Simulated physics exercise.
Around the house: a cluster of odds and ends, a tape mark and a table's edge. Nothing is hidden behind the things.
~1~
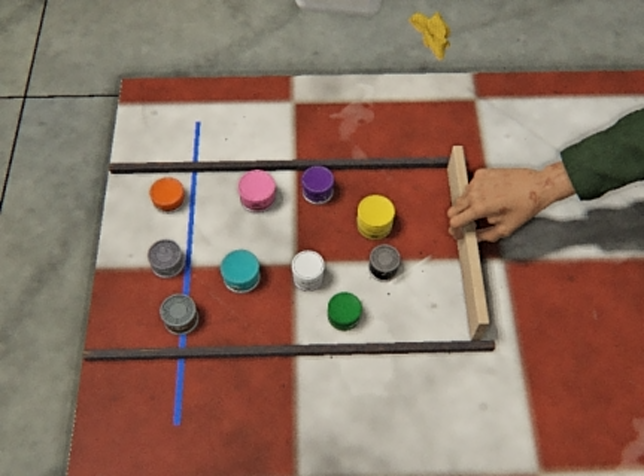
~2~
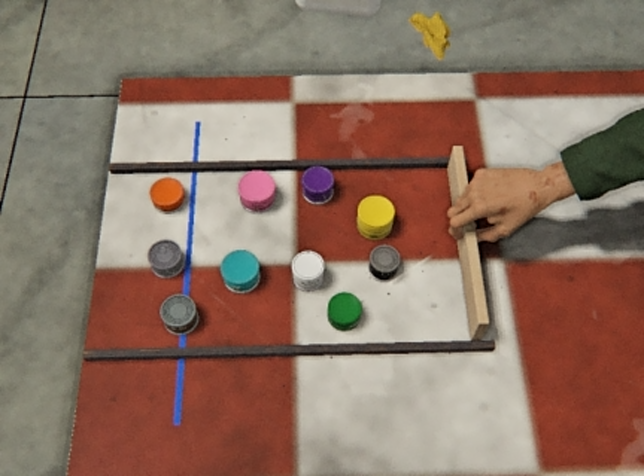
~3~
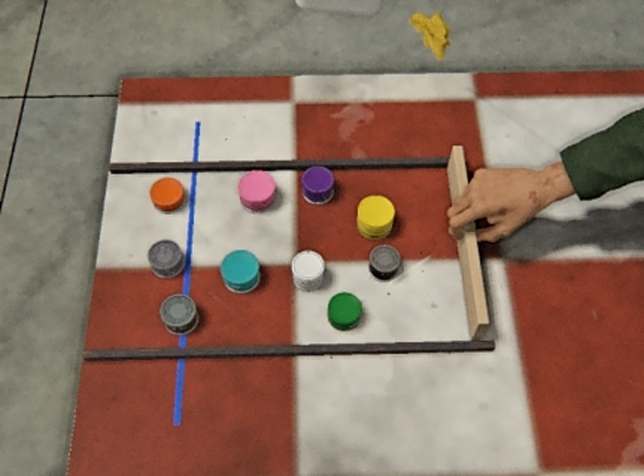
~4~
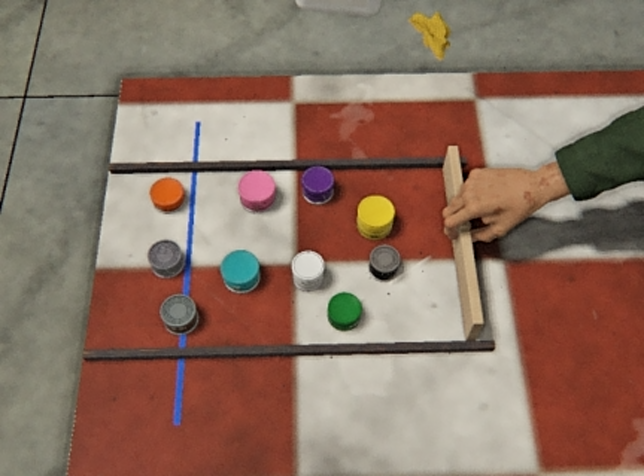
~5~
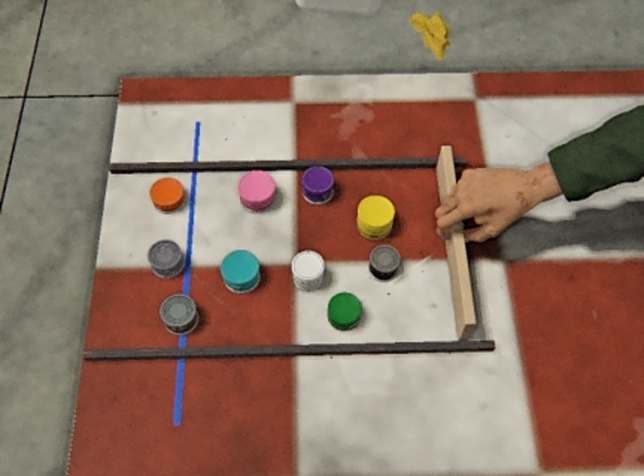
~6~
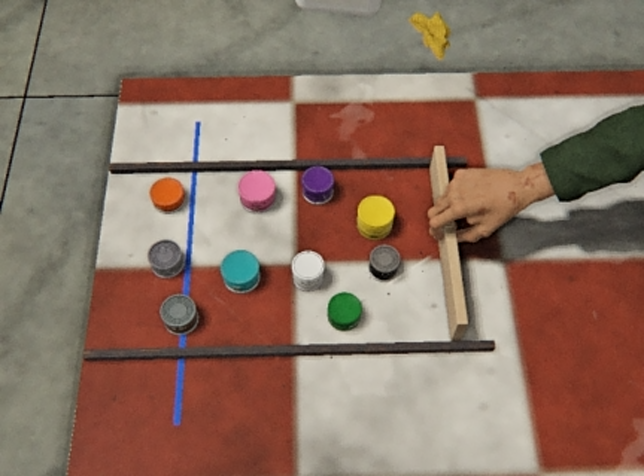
A wooden board, held by a hand at the right, stayed still at first, then slid slightly left between two dark strips, while the colourful pots and tins around the blue tape stayed put.
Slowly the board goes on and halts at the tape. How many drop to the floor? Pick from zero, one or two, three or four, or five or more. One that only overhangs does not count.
The number that fall off is zero.
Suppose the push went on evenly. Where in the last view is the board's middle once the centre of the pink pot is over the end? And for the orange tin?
Near (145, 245) and (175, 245).
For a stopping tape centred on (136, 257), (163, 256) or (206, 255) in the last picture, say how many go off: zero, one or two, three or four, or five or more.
The falls would be 3 or 4; one or two; none at all.
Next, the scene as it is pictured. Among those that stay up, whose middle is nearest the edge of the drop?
It is the orange tin.
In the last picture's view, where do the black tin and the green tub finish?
About (172, 268), and the other about (166, 328).
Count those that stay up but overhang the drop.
It comes to 1.
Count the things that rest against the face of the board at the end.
The number is 5.
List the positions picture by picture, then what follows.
Orange tin (168, 195); grey pot (166, 259); brown tin (180, 315); board (466, 239); tape (189, 256), in the first picture.
Grey pot (166, 259); black tin (384, 264), in the second picture.
Brown tin (180, 315); board (466, 239), in the third picture.
Orange tin (168, 196); white tin (308, 272), in the fourth picture.
Grey pot (166, 259); turquoise pot (241, 272), in the fifth picture.
Orange tin (168, 196); grey pot (166, 259); brown tin (180, 315); board (447, 240); tape (189, 256), in the sixth picture.
Soon after, none off yet; orange tin at rest near (168, 196); grey pot at rest near (166, 259); brown tin at rest near (180, 315).
At rest, the number that fall off is zero.
